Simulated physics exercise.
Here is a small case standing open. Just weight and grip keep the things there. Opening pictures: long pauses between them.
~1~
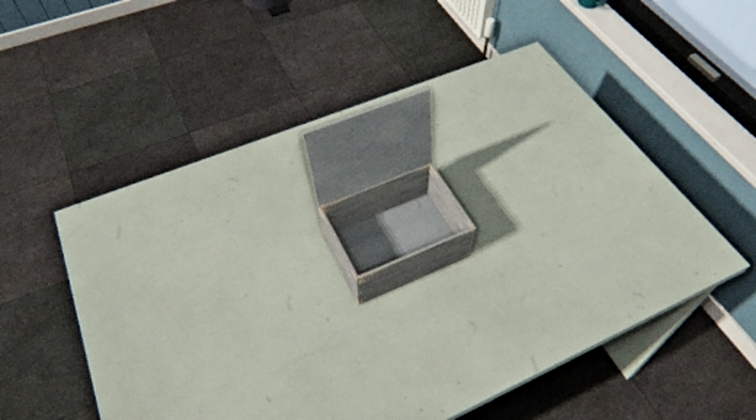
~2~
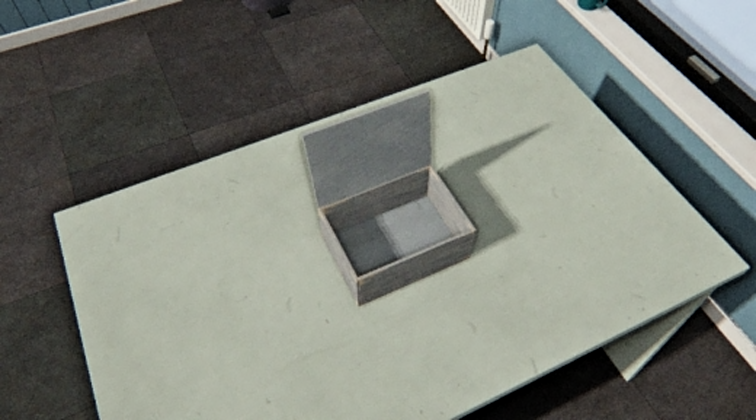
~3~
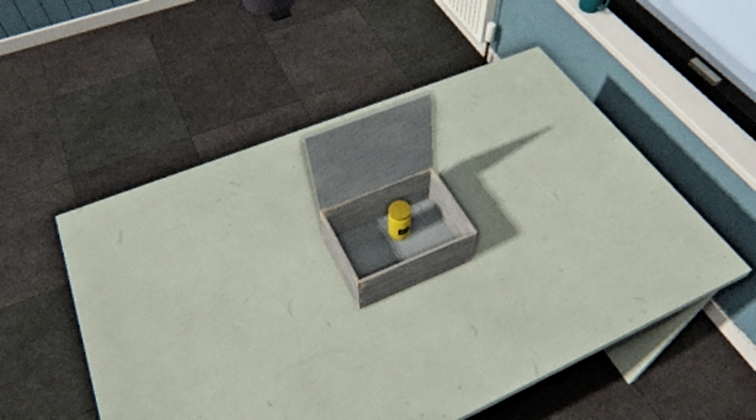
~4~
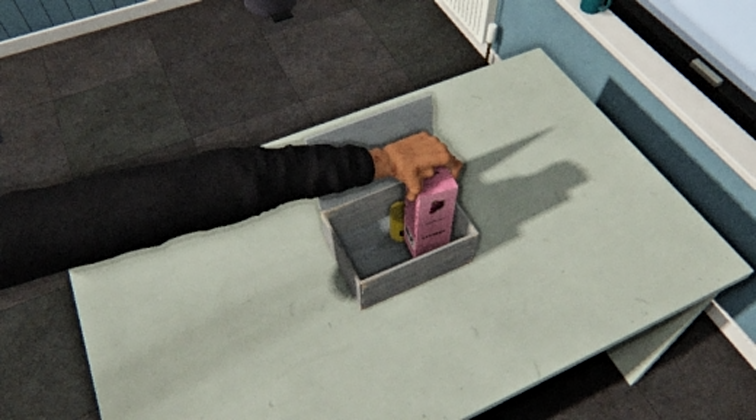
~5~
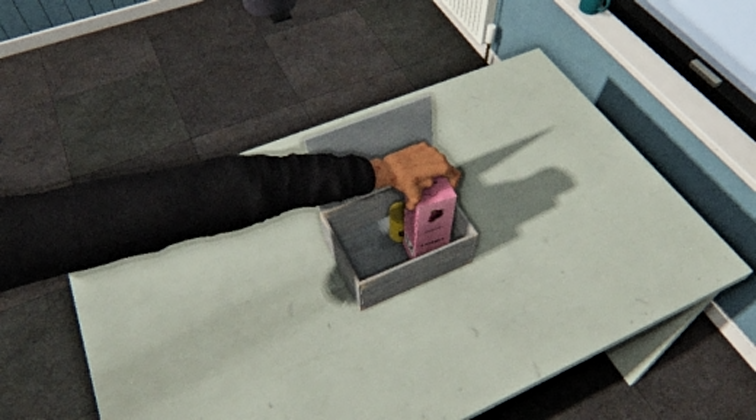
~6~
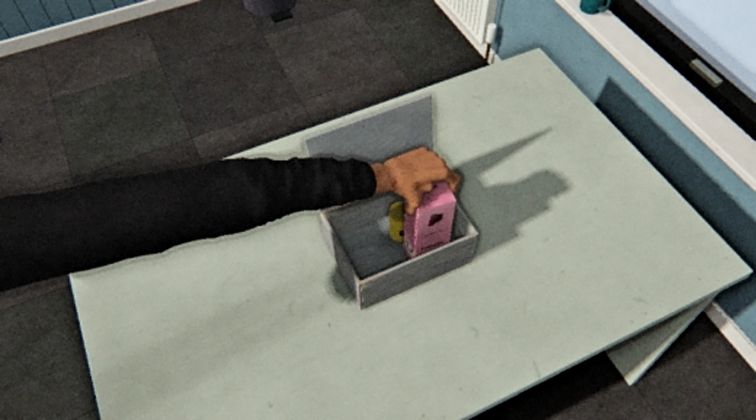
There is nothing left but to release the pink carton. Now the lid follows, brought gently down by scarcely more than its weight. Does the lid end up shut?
No.
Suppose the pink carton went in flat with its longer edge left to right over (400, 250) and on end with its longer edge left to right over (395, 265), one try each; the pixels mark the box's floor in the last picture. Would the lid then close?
First try: The lid comes down fully; second try: The lid stays propped open.
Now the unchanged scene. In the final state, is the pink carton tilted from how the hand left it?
By the end it has kept its angle.
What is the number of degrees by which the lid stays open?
Lid angle from rim - close to 50°.
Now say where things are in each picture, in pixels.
In the first frame, the last thing is not in view yet.
In the second frame, the last thing is not in view yet.
In the third frame, the last thing is not in view yet; yellow shaker (400, 221).
The fourth frame shows coming down; pink carton (429, 214); yellow shaker (401, 222).
The fifth frame shows coming down; pink carton (428, 222); yellow shaker (400, 222).
The sixth frame shows in place under the hand; pink carton (428, 226); yellow shaker (400, 222).
Then, 1.20 s past the last view, lid starting down.
Then, 1.50 s past the last view, lid 65° above the rim.
Then, 3.20 s past the last view, lid 51° above the rim.
Finally, lid 51° above the rim; both still in place. Final places as the last picture's camera would see them, pink carton near (428, 226).
